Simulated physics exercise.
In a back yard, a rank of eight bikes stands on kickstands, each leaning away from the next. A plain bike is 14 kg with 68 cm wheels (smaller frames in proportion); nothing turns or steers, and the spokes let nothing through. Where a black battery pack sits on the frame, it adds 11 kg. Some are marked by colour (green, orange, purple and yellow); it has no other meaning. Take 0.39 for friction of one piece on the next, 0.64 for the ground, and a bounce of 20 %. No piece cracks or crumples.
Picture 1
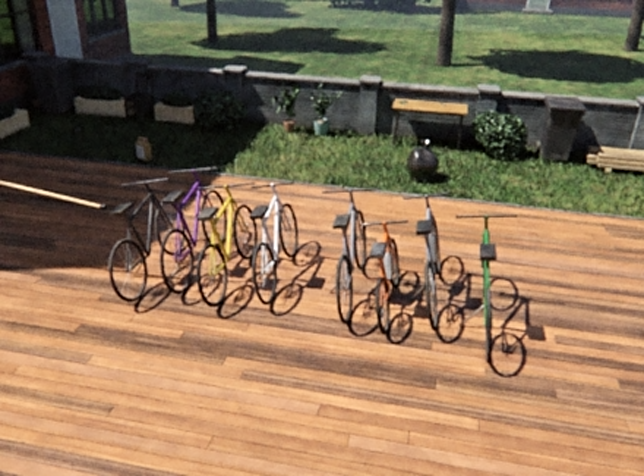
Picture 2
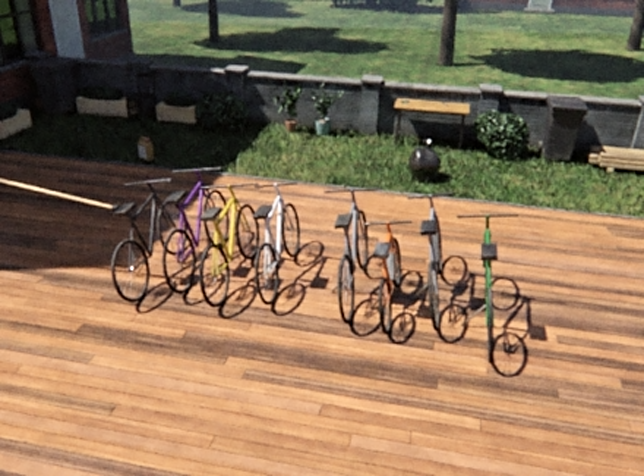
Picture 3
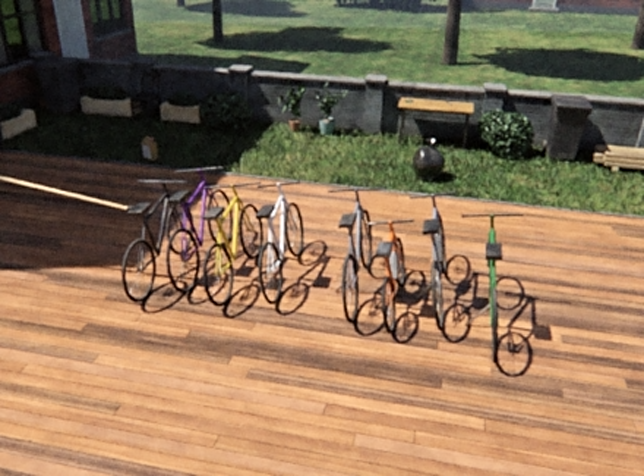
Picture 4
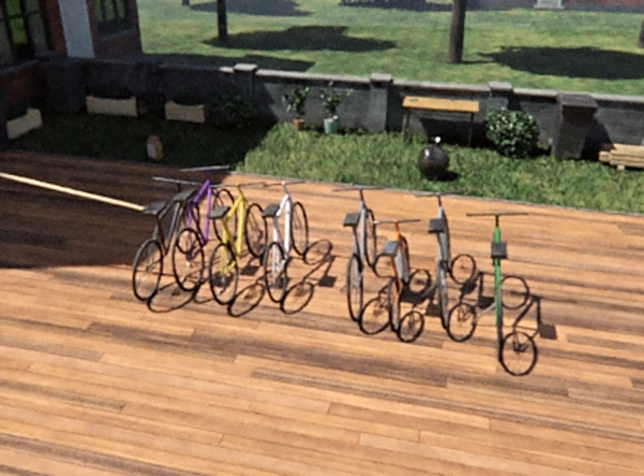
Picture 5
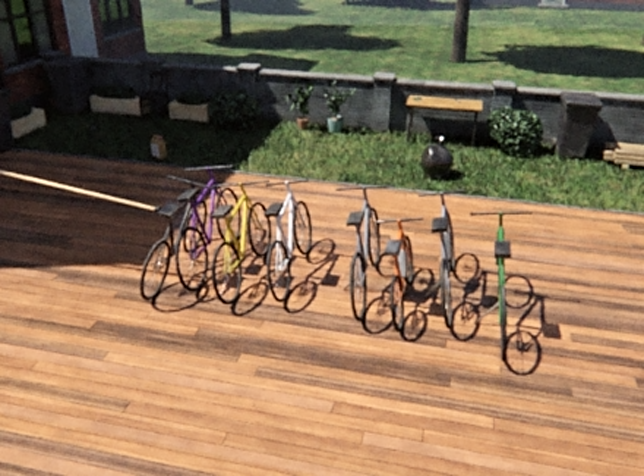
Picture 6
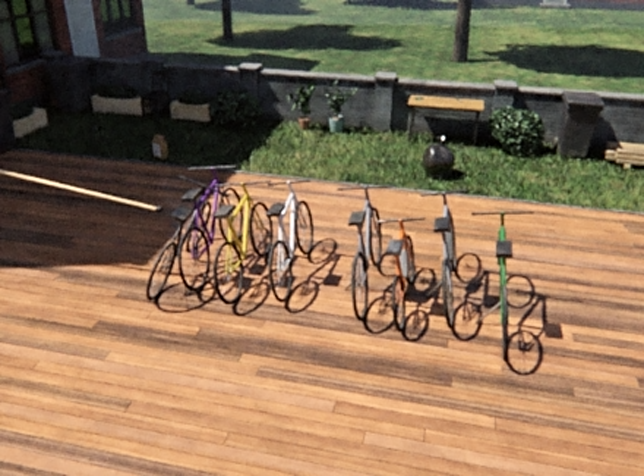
A long pale pole slid in from the left across a wooden deck and pushed the nearest dark bike, which leaned over against the purple one while the rest of the row stayed standing.
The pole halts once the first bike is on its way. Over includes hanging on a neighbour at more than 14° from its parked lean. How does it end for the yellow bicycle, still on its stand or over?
The yellow bicycle remains upright.
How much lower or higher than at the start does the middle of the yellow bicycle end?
It ends some 0 cm lower.
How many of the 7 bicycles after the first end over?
1 of them.
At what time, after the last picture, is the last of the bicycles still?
At about 0.5 s.
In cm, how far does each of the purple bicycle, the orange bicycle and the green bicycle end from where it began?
Purple 20, orange 0, green 0.
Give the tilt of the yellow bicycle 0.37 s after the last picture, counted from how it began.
Some 0°.
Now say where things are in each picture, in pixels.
In the first picture (each place is the centre of the face we see best; the camera pans a little), pole end (101, 208) 15 cm from the first bicycle; yellow bicycle (255, 235); orange bicycle (377, 305); purple bicycle (159, 259); the others all in place.
The second picture shows pole end (113, 209) 22 mm from the first bicycle; yellow bicycle (258, 235).
The third picture shows pole end (128, 210) pushing; yellow bicycle (261, 234); the others all in place.
The fourth picture shows pole end pushing; yellow bicycle (266, 234); the others all in place.
The fifth picture shows pole end (156, 211) stopped; yellow bicycle (270, 233); the others all in place.
The sixth picture shows pole end (157, 211) stopped; yellow bicycle (271, 233); purple bicycle (177, 256); orange bicycle (393, 303); the others all in place.
Then, 0.37 s later than the last frame, 1 of the 7 other bicycles over; yellow bicycle unmoved; purple bicycle tilted 16°.
Then, 0.51 s later than the last frame, 1 of the 7 other bicycles over; yellow bicycle unmoved; purple bicycle tilted 22°.
When it is over, 1 of the 7 other bicycles over; yellow bicycle tilted 4°; purple bicycle tilted 24°; orange bicycle unmoved. Six left standing. In pixels of the last frame, middles, yellow bicycle near (245, 234), purple bicycle near (228, 222).
